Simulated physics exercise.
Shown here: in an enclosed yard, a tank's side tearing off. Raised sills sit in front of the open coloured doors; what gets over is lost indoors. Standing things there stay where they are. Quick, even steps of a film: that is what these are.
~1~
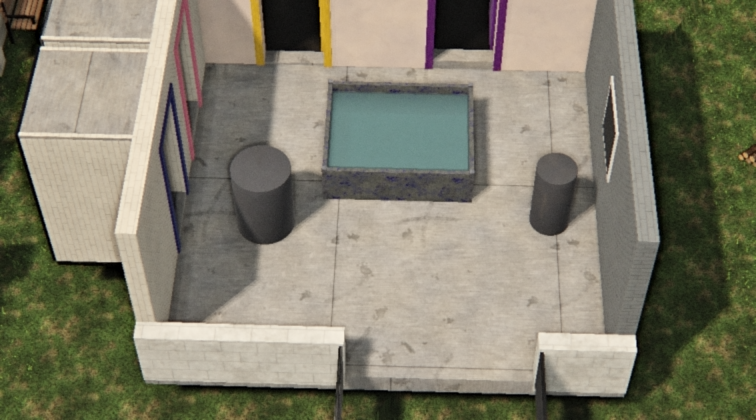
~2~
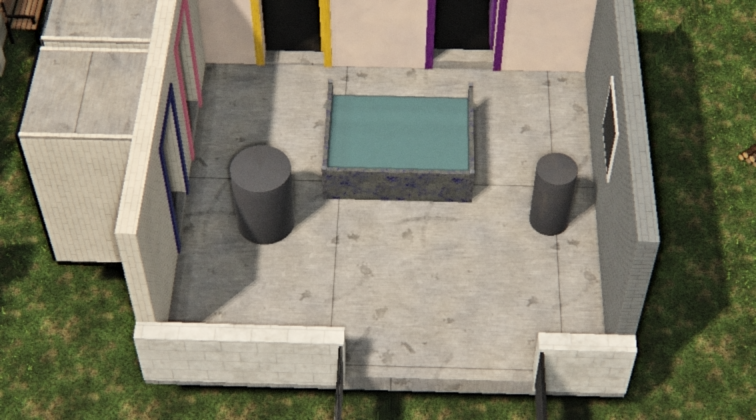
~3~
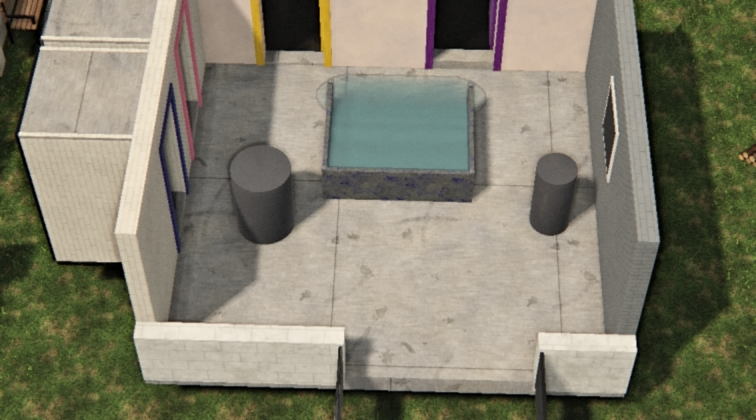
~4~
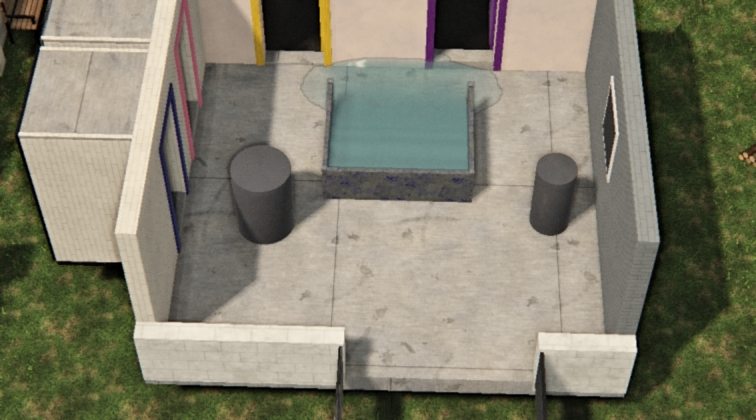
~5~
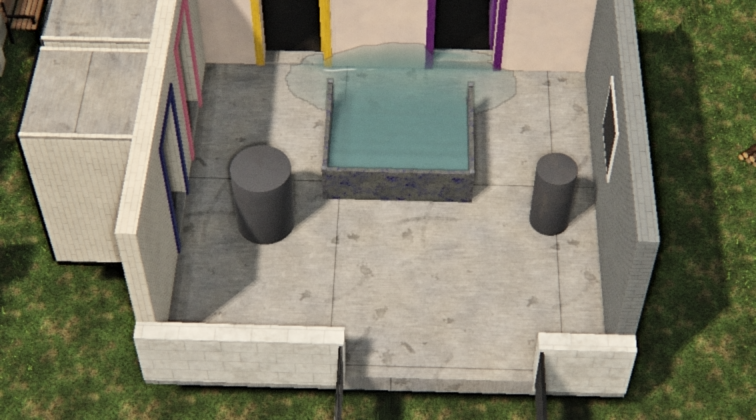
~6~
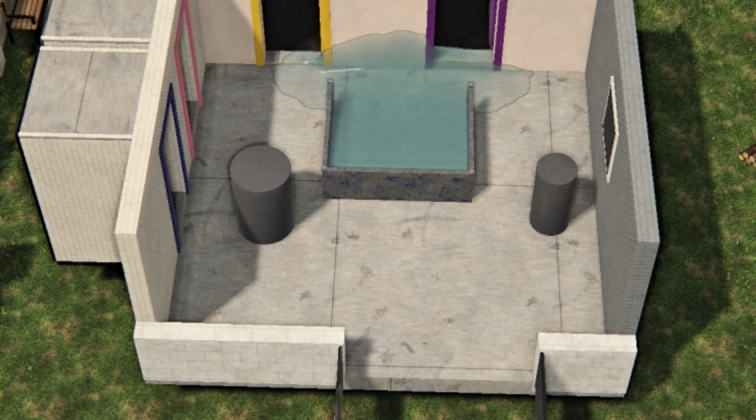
At first, a stone-sided tank of blue-green water stands whole and still in a walled yard, between two dark grey cylinders. Then its far side comes away, and water pours out behind it, spreading across the paving in a widening sheet that reaches the back wall by the yellow and purple doorways.
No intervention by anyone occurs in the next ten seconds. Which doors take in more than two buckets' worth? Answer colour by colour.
My prediction: The purple door gets more than two buckets inside. The yellow door gets more than two buckets inside. The blue door gets two buckets or less inside. The pink door gets two buckets or less inside.
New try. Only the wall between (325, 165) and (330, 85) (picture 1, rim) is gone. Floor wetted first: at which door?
That would be the pink one.
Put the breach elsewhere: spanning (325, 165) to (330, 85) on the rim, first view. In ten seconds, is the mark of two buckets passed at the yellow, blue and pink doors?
Yellow door: Above the limit; blue door: Above the limit; pink door: Above the limit.
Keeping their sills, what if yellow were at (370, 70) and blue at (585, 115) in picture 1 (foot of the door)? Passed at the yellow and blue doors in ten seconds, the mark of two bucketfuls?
The yellow door gets past the limit, and the blue door gets past the limit as well.
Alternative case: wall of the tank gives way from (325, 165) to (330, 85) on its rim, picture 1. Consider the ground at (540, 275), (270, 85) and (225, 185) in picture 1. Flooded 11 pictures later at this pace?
In the order you gave them, I get still bare, drenched, drenched.
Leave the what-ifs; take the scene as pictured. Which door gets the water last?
Answer - the blue-painted one.
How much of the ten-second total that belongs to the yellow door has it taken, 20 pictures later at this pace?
My estimate: Close to 85 per cent.
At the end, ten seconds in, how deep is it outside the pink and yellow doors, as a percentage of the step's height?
The first comes to about 30 percent, the second to about 70 percent.
A moment on, water covers 20 % of the floor; the purple door over two buckets in, the yellow door under two buckets in, the blue door not reached, the pink door not reached.
Next, water covers 30 % of the floor; the purple door far over two buckets in, the yellow door over two buckets in, the blue door not reached, the pink door wet at the sill, nothing in.
Then, water covers 50 % of the floor; the purple door far over two buckets in, the yellow door over two buckets in, the blue door wet at the sill, nothing in, the pink door under two buckets in.
Later, water covers 85 % of the floor; the purple door far over two buckets in, the yellow door over two buckets in, the blue door wet at the sill, nothing in, the pink door under two buckets in.
In the end, water covers 95 % of the floor; the purple door far over two buckets in, the yellow door over two buckets in, the blue door wet at the sill, nothing in, the pink door under two buckets in.
